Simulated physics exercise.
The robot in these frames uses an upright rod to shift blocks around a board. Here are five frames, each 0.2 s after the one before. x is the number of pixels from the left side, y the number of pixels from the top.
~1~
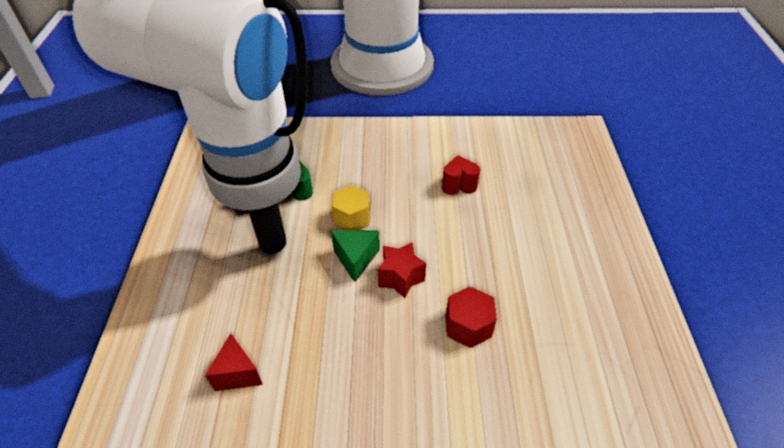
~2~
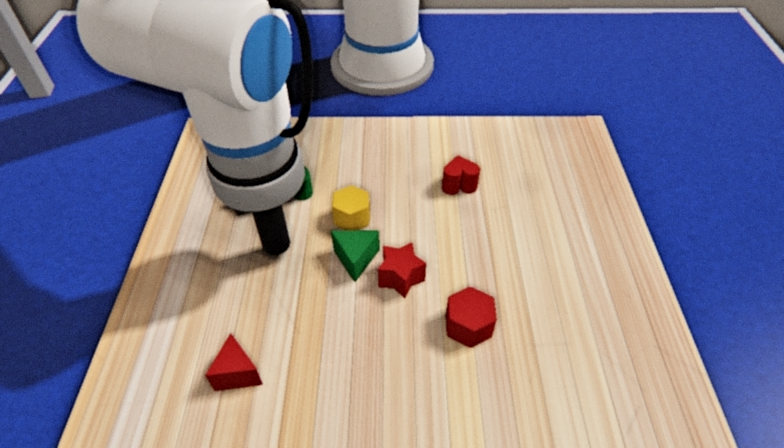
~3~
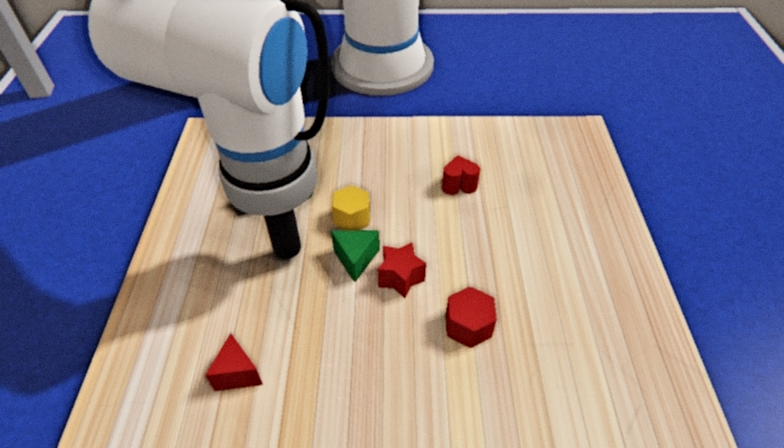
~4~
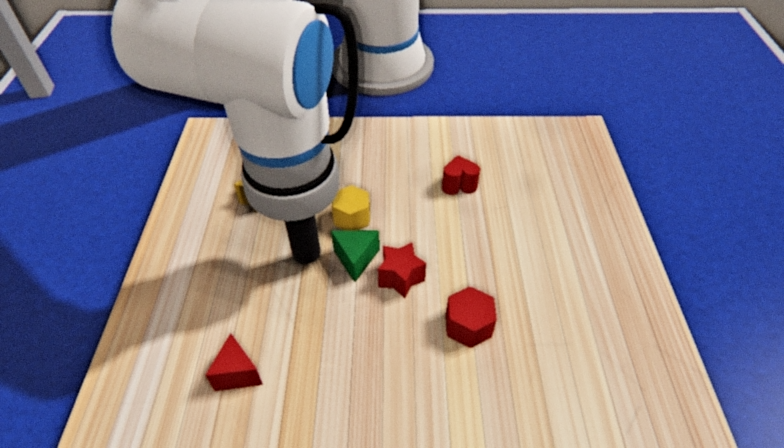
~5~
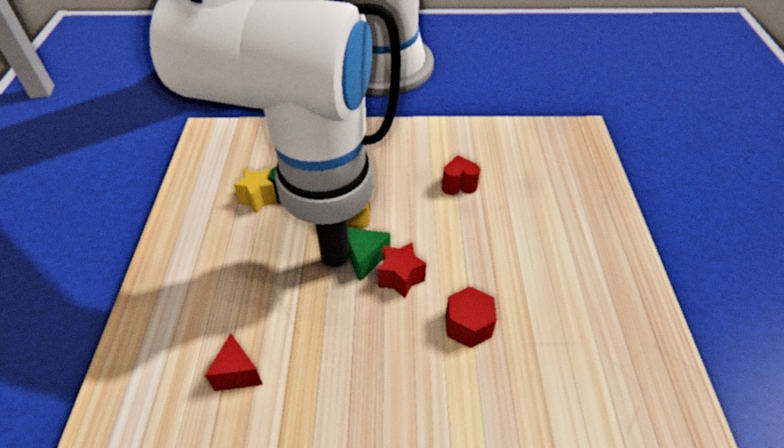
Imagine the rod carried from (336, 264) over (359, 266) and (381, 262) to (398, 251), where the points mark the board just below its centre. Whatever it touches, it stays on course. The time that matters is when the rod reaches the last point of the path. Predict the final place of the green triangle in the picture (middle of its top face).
Top centre: (423, 221).
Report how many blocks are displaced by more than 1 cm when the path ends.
Two of them.
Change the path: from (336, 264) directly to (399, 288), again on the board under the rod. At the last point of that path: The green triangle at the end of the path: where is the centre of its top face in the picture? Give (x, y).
In the picture, it is at (388, 236).
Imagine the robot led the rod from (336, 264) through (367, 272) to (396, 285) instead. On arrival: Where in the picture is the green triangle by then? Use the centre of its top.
Near (394, 235).
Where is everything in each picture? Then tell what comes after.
Rod tip at (273, 244); block tops, yellow hexagon at (351, 199); green triangle at (354, 241); red star at (401, 259), in the first frame.
Rod at (277, 246); blocks unchanged, in the second frame.
Rod at (288, 249); blocks unchanged, in the third frame.
Rod at (307, 254); blocks unchanged, in the fourth frame.
Rod at (336, 257); yellow hexagon hidden; green triangle at (364, 240); red star at (401, 259), in the fifth frame.
The first path, step by step. Halfway along, rod at (370, 258); green triangle at (396, 234); red star at (413, 261), turned 35° clockwise.
At the end, rod at (398, 244); yellow hexagon in place; green triangle at (423, 221); red star at (418, 262), turned 50° clockwise.
